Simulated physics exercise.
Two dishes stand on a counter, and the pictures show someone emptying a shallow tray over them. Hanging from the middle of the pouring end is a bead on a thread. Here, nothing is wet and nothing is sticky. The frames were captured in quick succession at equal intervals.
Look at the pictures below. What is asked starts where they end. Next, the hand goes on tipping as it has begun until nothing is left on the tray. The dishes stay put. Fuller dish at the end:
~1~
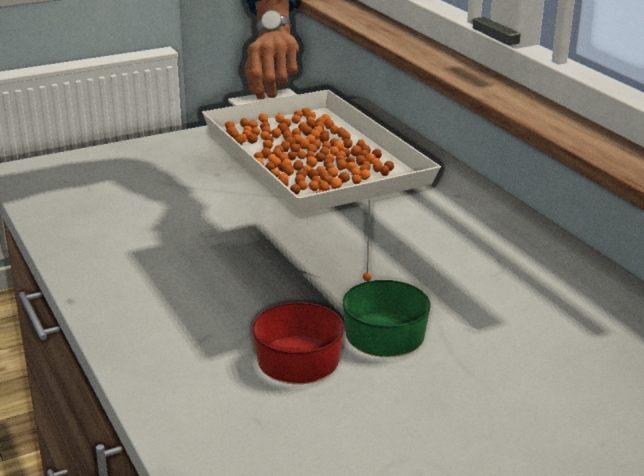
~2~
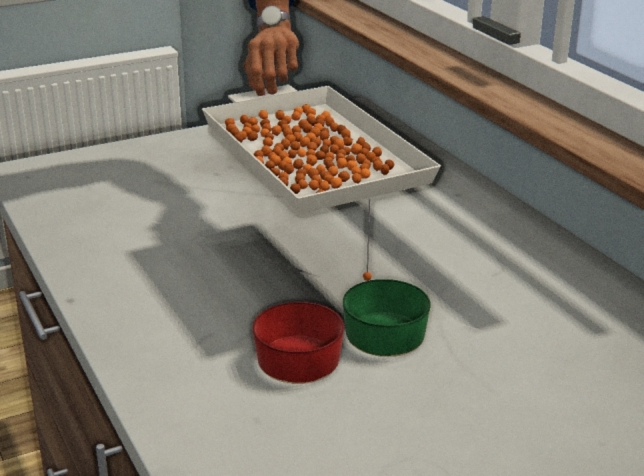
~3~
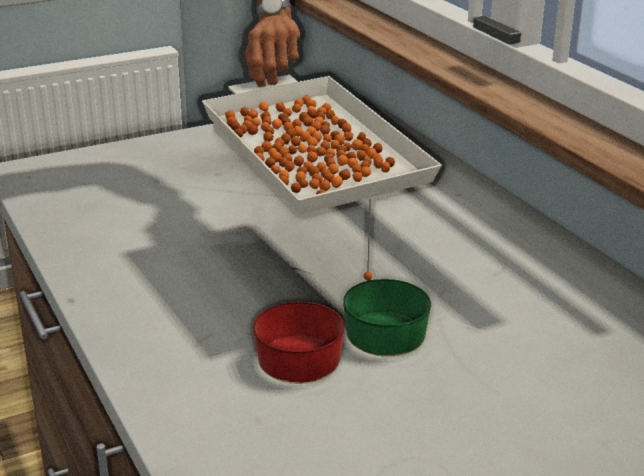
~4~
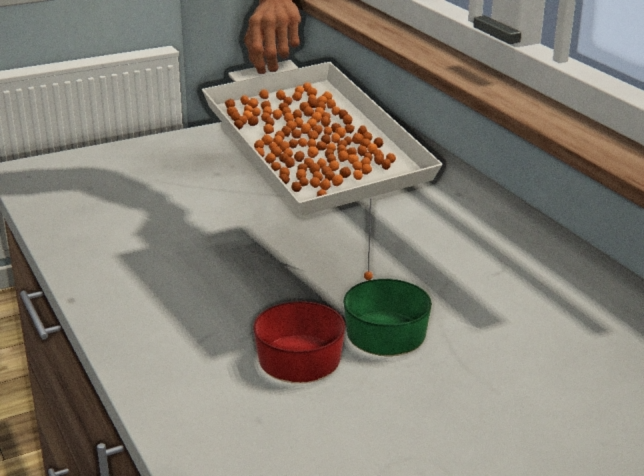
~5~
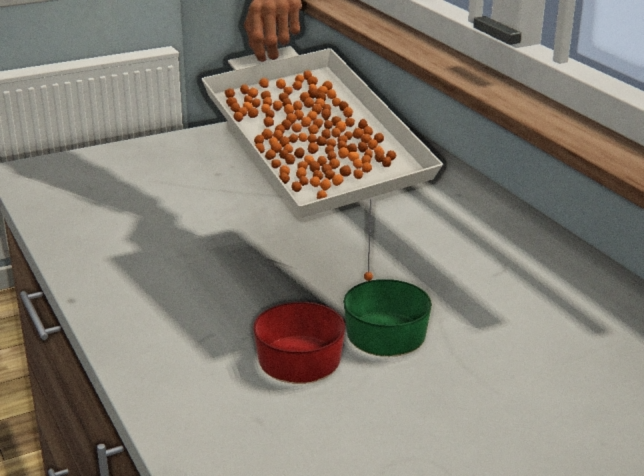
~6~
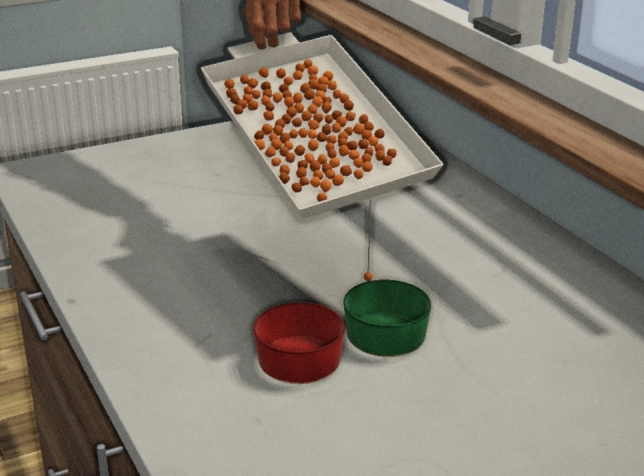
I expect the left-side dish to gain more.
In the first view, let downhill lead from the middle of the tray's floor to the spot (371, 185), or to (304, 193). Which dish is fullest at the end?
The rightmost dish, then the leftmost dish.
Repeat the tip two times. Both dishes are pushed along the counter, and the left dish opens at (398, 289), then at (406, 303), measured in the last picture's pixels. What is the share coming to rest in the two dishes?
About 0 in a hundred, then about 20 in a hundred.
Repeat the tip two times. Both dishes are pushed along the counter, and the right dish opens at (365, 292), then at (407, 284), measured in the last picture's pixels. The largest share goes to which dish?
The first time the left-side one comes out ahead, the second time the left-side one.
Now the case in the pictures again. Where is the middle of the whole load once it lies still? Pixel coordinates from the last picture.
Close to (314, 352), more or less.
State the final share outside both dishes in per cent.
Roughly 20 percent.
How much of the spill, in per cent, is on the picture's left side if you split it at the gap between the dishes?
It comes to about 20 percent.
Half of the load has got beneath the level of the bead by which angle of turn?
Near 110 degrees.
Just after the last frame, tray tipped steeply; every one on the tray.
A moment on, tray tipped right over; almost all on the tray; just a few in the right dish; just a few in the air.
Further on, tray tipped past a quarter turn; roughly two thirds in the left dish; roughly a quarter in the right dish; roughly a quarter outside both.
When it is over, tray tipped past a quarter turn; roughly two thirds in the left dish; roughly a quarter in the right dish; roughly a quarter outside both.
